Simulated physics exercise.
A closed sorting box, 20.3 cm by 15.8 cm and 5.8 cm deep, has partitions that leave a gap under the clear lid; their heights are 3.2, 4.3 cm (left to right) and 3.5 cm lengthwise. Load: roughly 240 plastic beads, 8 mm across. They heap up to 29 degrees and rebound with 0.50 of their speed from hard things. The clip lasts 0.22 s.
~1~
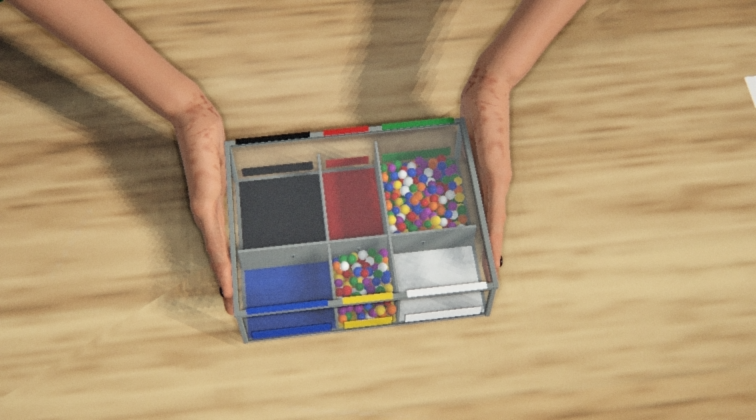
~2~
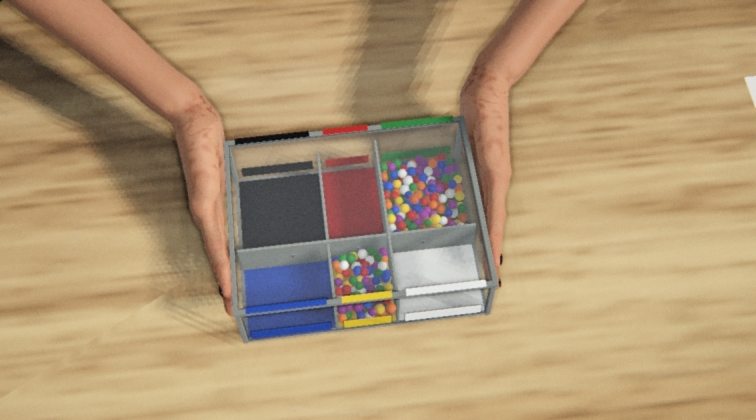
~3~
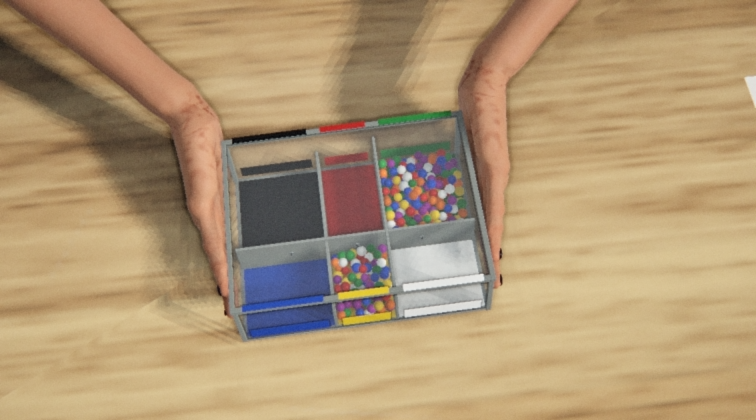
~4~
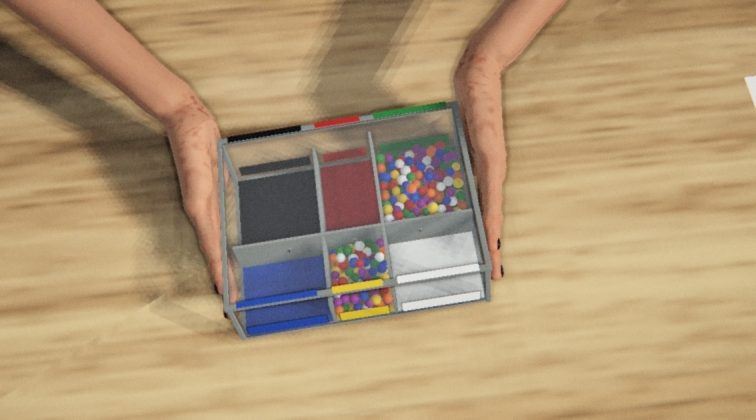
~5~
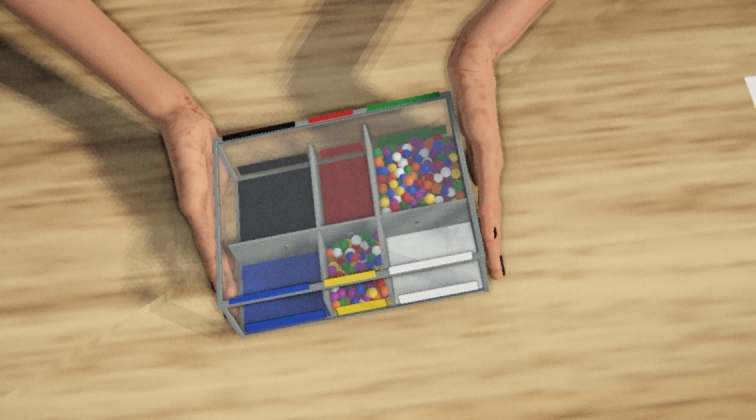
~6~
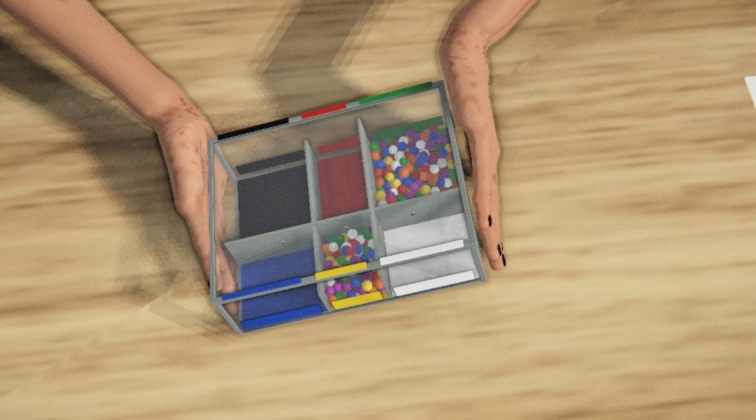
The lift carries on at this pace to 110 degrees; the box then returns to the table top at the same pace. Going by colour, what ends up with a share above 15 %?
Red compartment: No; blue compartment: No; green compartment: Yes; yellow compartment: No; white compartment: No; black compartment: Yes.
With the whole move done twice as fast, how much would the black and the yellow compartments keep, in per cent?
Black 40; yellow 0.
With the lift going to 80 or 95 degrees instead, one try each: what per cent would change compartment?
Some 25 and 45 per cent.
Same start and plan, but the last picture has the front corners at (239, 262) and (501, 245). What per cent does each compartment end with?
Red 15; blue 0; green 85; yellow 0; white 0; black 0.
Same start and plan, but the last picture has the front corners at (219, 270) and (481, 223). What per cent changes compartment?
Then about 40 per cent.
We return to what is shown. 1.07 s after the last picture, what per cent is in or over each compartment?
Red 5, blue 10, green 50, yellow 15, white 0, black 20.
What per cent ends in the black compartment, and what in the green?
Black 50, green 40.
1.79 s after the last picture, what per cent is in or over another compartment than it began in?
Some 55 per cent.
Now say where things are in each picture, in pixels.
The first picture shows box tilt 0 degrees, front corners at (239, 312) and (493, 284); green 65 %, yellow 35 %.
The second picture shows box tilt 1 degrees, front corners at (238, 311) and (492, 282).
The third picture shows box tilt 3 degrees, front corners at (235, 309) and (490, 276).
The fourth picture shows box tilt 6 degrees, front corners at (229, 306) and (486, 265), lowest corner left back.
The fifth picture shows box tilt 10 degrees, front corners at (223, 303) and (479, 254), lowest corner left back.
The sixth picture shows box tilt 14 degrees, front corners at (216, 299) and (471, 241), lowest corner left back; green 65 %, yellow 35 %.
Then, 1.07 s after the last picture, tilt 110 degrees; red 5 %, blue 10 %, green 50 %, yellow 15 %, black 20 %.
Then, 1.79 s after the last picture, tilt 50 degrees; red 5 %, blue 5 %, green 45 %, black 50 %.
Then, 2.54 s after the last picture, tilt 0 degrees; red 5 %, blue 5 %, green 40 %, black 50 %.
In the end, red 5 %, blue 5 %, green 40 %, yellow 0 %, white 0 %, black 50 %.
